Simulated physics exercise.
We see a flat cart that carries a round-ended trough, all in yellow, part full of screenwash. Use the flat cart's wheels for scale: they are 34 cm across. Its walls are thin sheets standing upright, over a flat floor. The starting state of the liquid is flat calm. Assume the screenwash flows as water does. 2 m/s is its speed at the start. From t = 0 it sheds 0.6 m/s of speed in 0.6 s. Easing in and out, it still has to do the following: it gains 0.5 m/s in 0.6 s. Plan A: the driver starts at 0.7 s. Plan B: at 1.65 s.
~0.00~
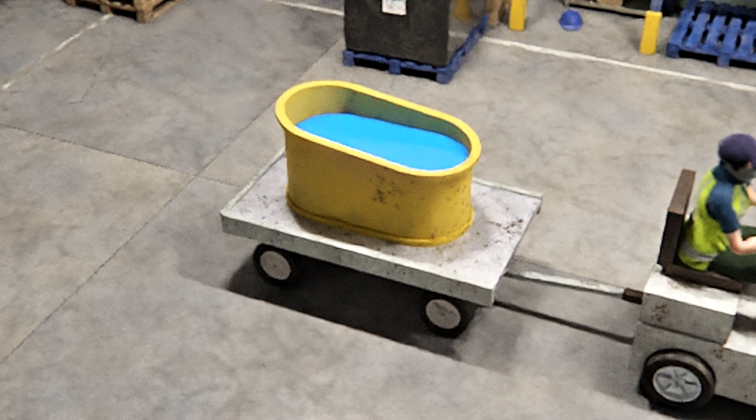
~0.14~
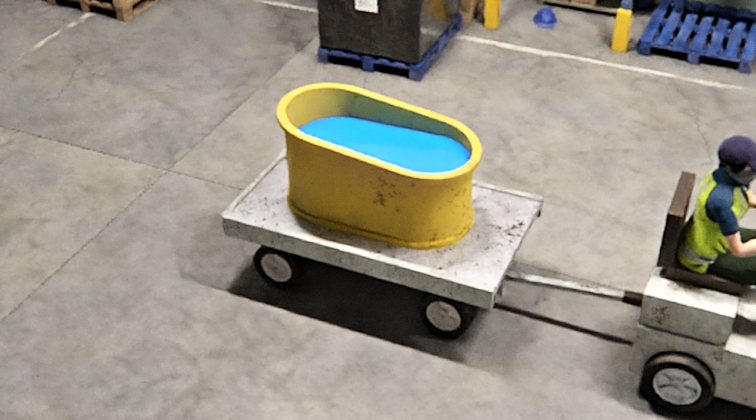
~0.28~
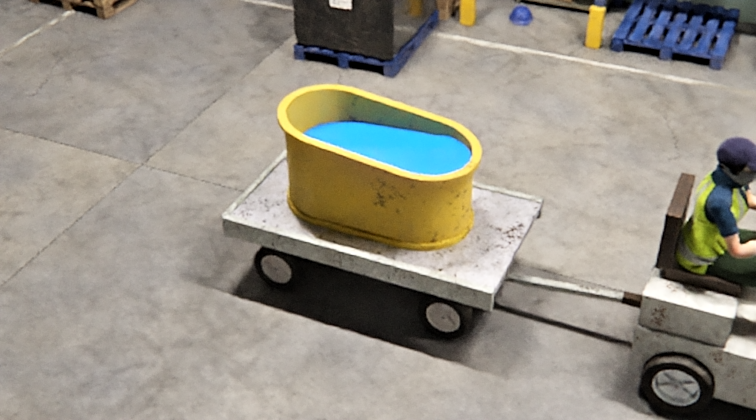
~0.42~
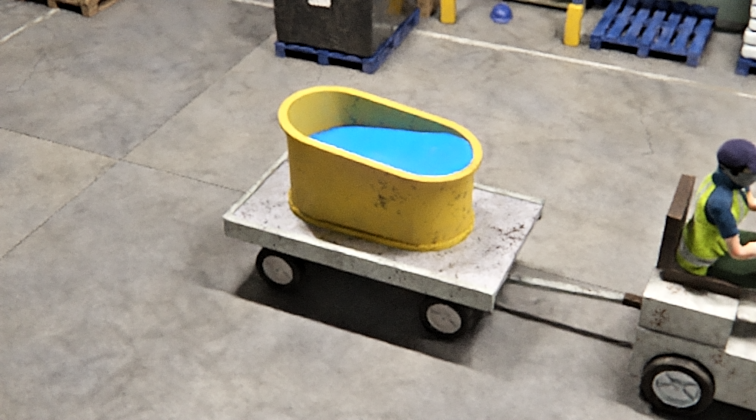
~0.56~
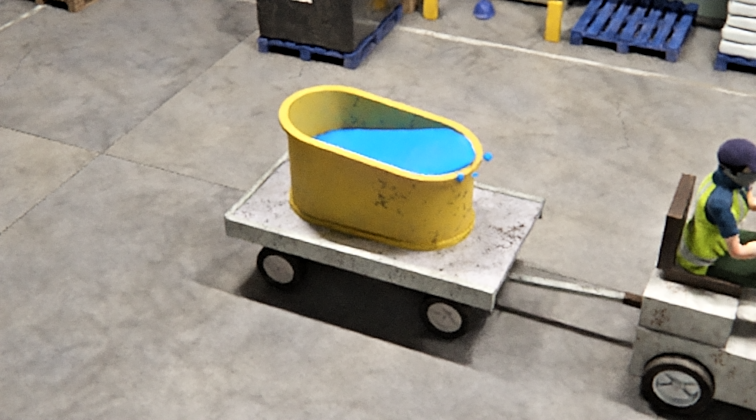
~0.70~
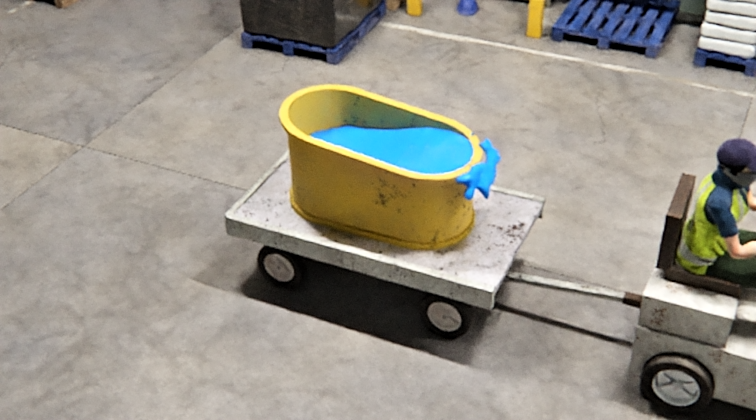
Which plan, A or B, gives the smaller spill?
Plan B gives the smaller spill.
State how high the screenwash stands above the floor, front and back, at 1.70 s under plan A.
At the front 48 cm, at the back 34 cm.
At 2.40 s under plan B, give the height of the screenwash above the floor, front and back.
The front reads 28 cm and the back 54 cm.
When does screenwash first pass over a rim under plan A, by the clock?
1.1 s.
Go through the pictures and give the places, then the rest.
The first picture shows level at the front (457, 153); level at the back (318, 121); still flat; the front is on the right, levels are read along the far wall; a wheel hub at (273, 268).
The second picture shows level at the front (457, 156); level at the back (319, 123); still flat.
The third picture shows level at the front (458, 150); level at the back (320, 132); rising 6° towards the front.
The fourth picture shows level at the front (459, 148); level at the back (321, 136); rising 9° towards the front.
The fifth picture shows level at the front (459, 142); level at the back (322, 139); rising 13° towards the front.
The sixth picture shows level at the front (459, 146); level at the back (322, 135); rising 10° towards the front; a wheel hub at (277, 270).
For plan A, By 1.70 s front 47 cm, middle 39 cm, back 34 cm above the floor; no loss so far.
For plan A, By 4.28 s the loss stands at 5 per cent, over the front, 13 of 256 litres.
For plan B, By 2.40 s front 27 cm, middle 39 cm, back 53 cm above the floor; the loss stands at 1 per cent, over the front.
For plan B, By 5.24 s the loss stands at 2 per cent, over the front, 5 of 256 litres.
